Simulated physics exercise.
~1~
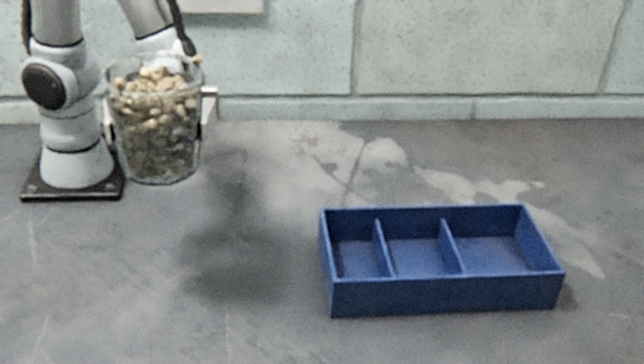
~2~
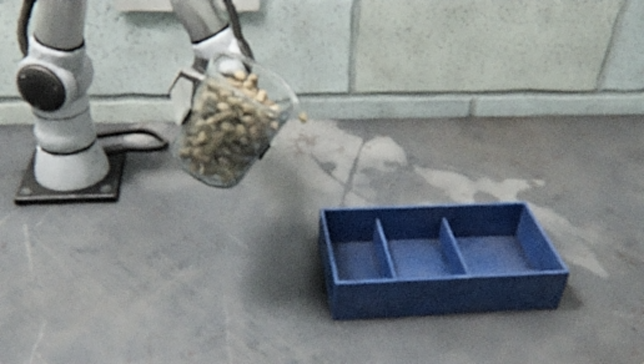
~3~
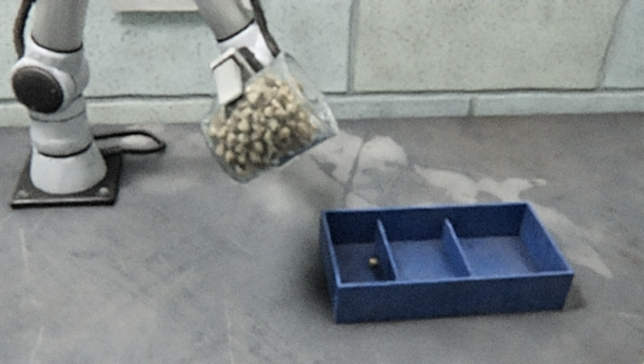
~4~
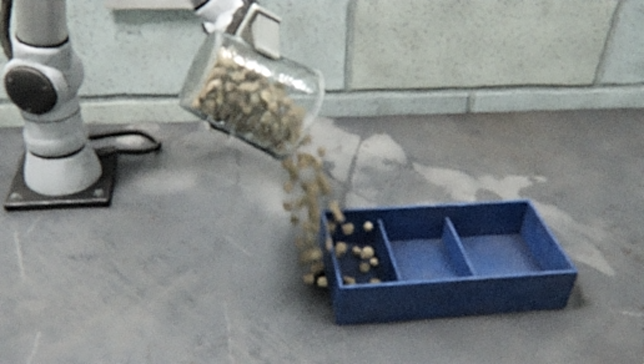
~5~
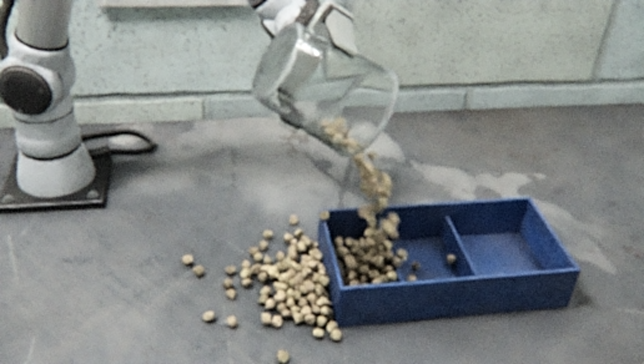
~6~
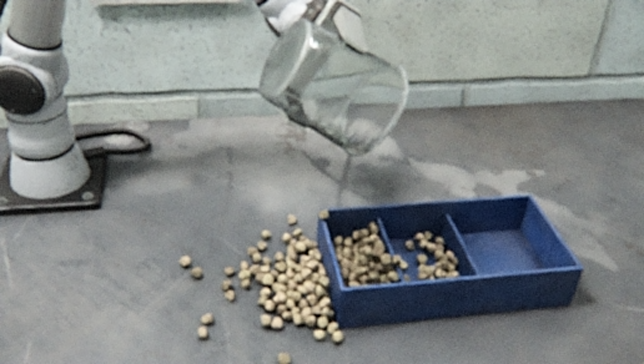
On a grey tabletop by a pale block wall, a robot arm carried a clear container of small pebbles rightward and tipped it over a blue divided box, spilling many beside it and filling the left and middle sections partway, leaving the right one empty.
